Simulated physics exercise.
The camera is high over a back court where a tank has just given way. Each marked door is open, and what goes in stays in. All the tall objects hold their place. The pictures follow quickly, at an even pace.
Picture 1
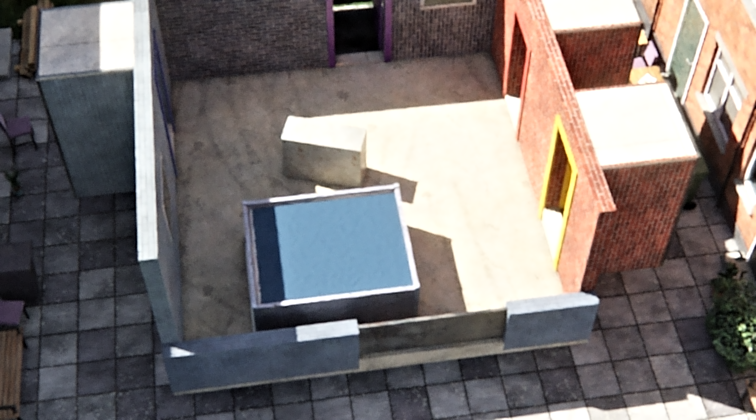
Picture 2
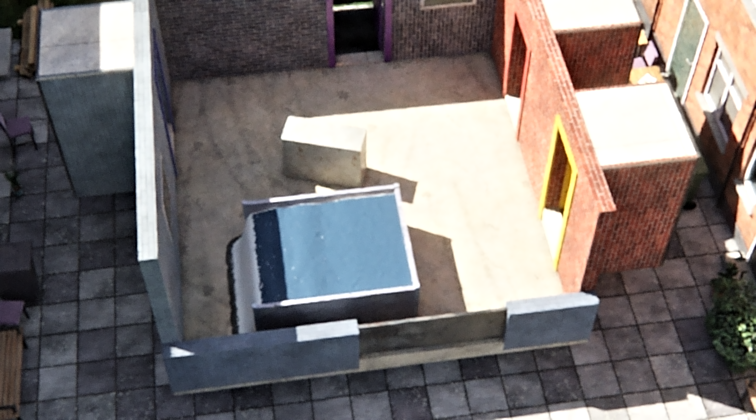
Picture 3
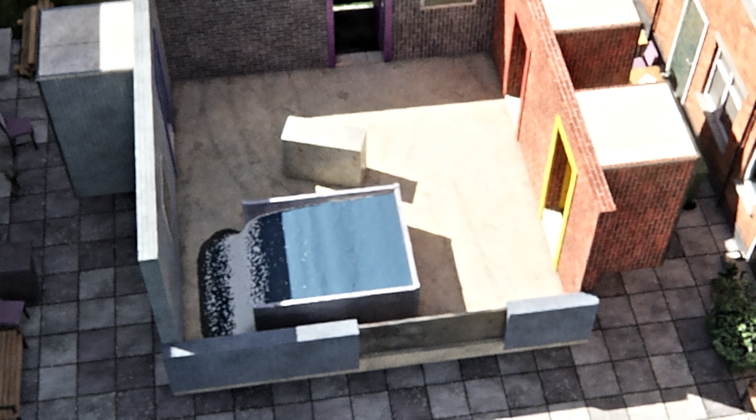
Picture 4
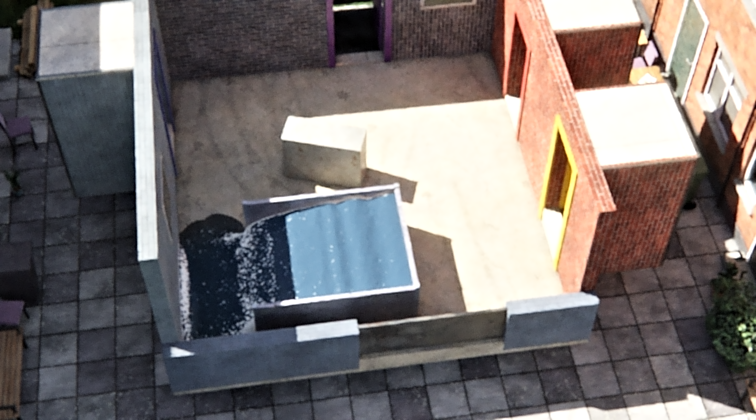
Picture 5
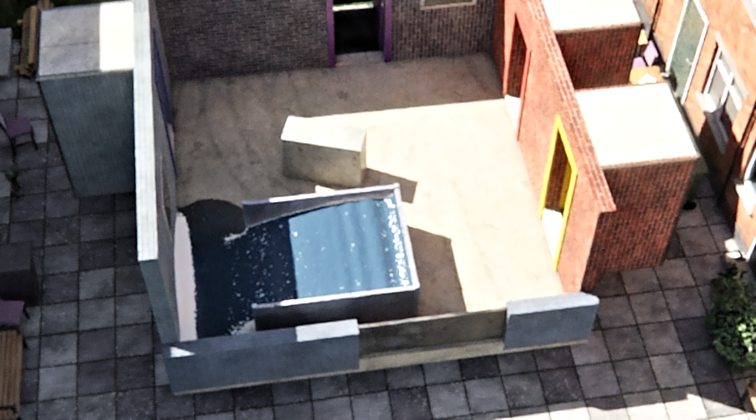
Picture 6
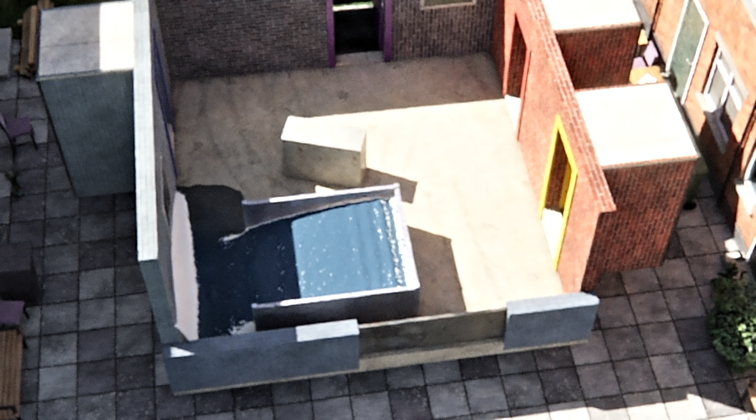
Water sits still in an open tank inside a walled court, then pours out through its left side in a rounded, speckled surge. It spreads across the pale floor to the left wall and runs up against it, while the level inside the tank drops and the surrounding walls and block stay put.
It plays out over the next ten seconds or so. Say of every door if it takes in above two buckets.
One by one: The yellow door admits no more than that; the blue door admits no more than that; the purple door lets in a lot; the red door lets in a lot.
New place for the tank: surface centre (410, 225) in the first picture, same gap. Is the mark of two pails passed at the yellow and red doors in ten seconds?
Then: Yellow door takes less, red door goes over.
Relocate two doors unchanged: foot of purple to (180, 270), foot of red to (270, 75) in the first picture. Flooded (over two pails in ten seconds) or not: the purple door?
Then: Purple door takes more.
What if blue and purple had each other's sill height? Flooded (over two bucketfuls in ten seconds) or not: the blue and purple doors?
Blue door floods, purple door keeps below it.
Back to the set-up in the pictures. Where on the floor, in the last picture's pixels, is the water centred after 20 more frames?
Roughly at (303, 229).
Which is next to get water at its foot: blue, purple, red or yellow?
That is the blue-painted one.
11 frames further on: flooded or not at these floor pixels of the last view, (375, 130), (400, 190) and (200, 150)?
As listed: Free of water, not flooded, awash.
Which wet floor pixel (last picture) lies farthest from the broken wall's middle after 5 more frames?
Near (173, 102).
A moment on, water covers 20 % of the floor; the yellow door not reached, the blue door wet at the sill, nothing in, the purple door not reached, the red door not reached.
Next, water covers 40 % of the floor; the yellow door not reached, the blue door wet at the sill, nothing in, the purple door not reached, the red door not reached.
Then, water covers 60 % of the floor; the yellow door wet at the sill, nothing in, the blue door wet at the sill, nothing in, the purple door under two buckets in, the red door not reached.
Later, water covers 90 % of the floor; the yellow door wet at the sill, nothing in, the blue door wet at the sill, nothing in, the purple door over two buckets in, the red door over two buckets in.
In the end, water covers 95 % of the floor; the yellow door wet at the sill, nothing in, the blue door wet at the sill, nothing in, the purple door over two buckets in, the red door far over two buckets in.
